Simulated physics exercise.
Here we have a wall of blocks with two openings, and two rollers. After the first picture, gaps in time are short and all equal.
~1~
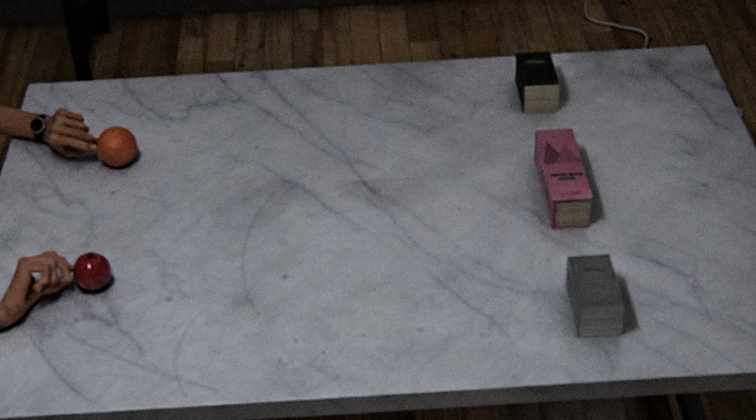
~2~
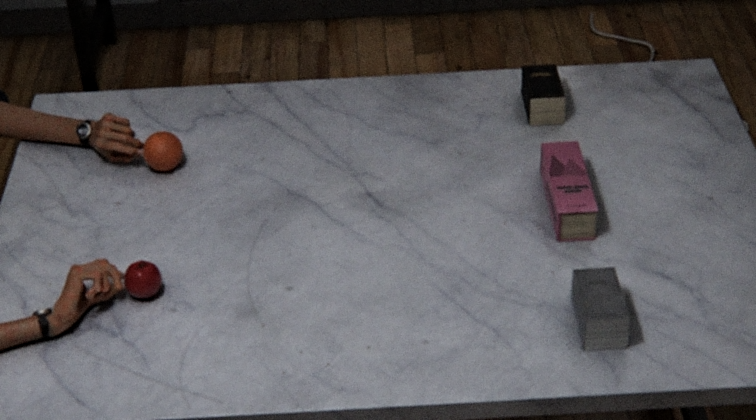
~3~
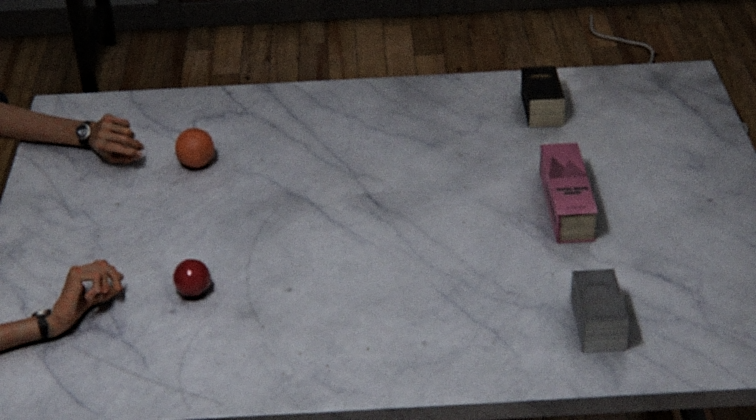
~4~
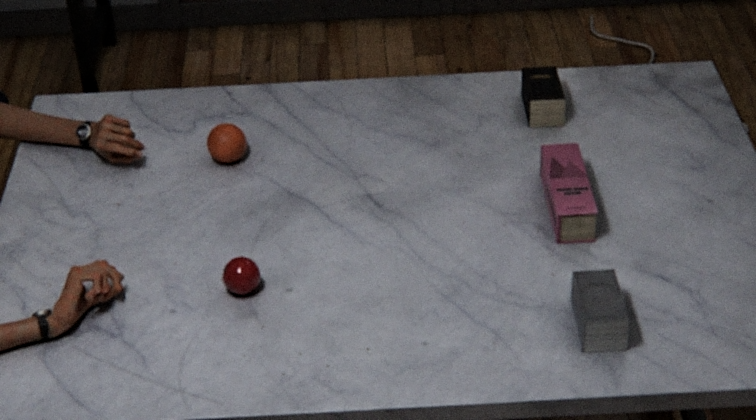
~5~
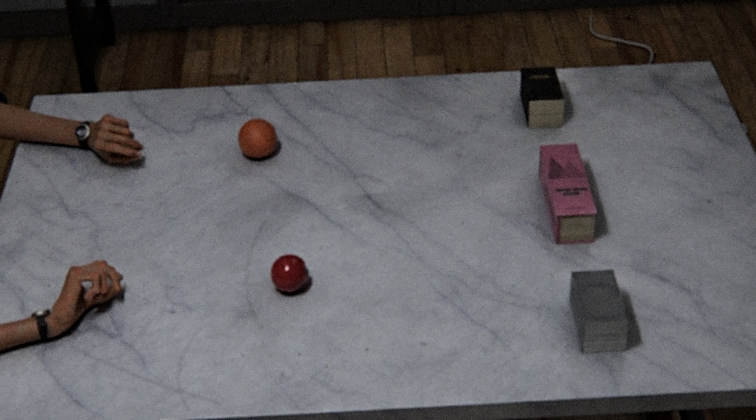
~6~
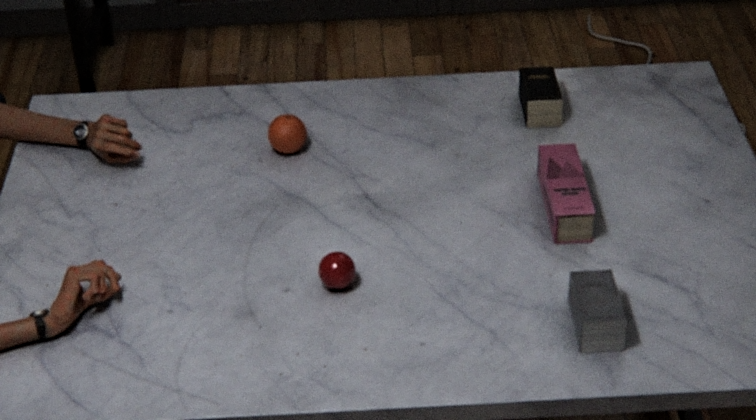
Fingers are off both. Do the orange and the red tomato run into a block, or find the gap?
Odds are the orange is checked by a block; odds are the red tomato gets by the blocks.
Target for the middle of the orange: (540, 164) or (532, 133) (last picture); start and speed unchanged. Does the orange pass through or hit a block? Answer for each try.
Try by try, it hits a block; gets past.
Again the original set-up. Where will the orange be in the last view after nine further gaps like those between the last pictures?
Predicted spot: Roughly (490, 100).
Then, 0.38 s past the last view, orange heading on near (477, 106); red tomato heading on near (642, 255).
Then, 0.96 s past the last view, orange coming back near (454, 86); red tomato heading on.
Finally, the orange is stopped; the red tomato gets between the blocks.
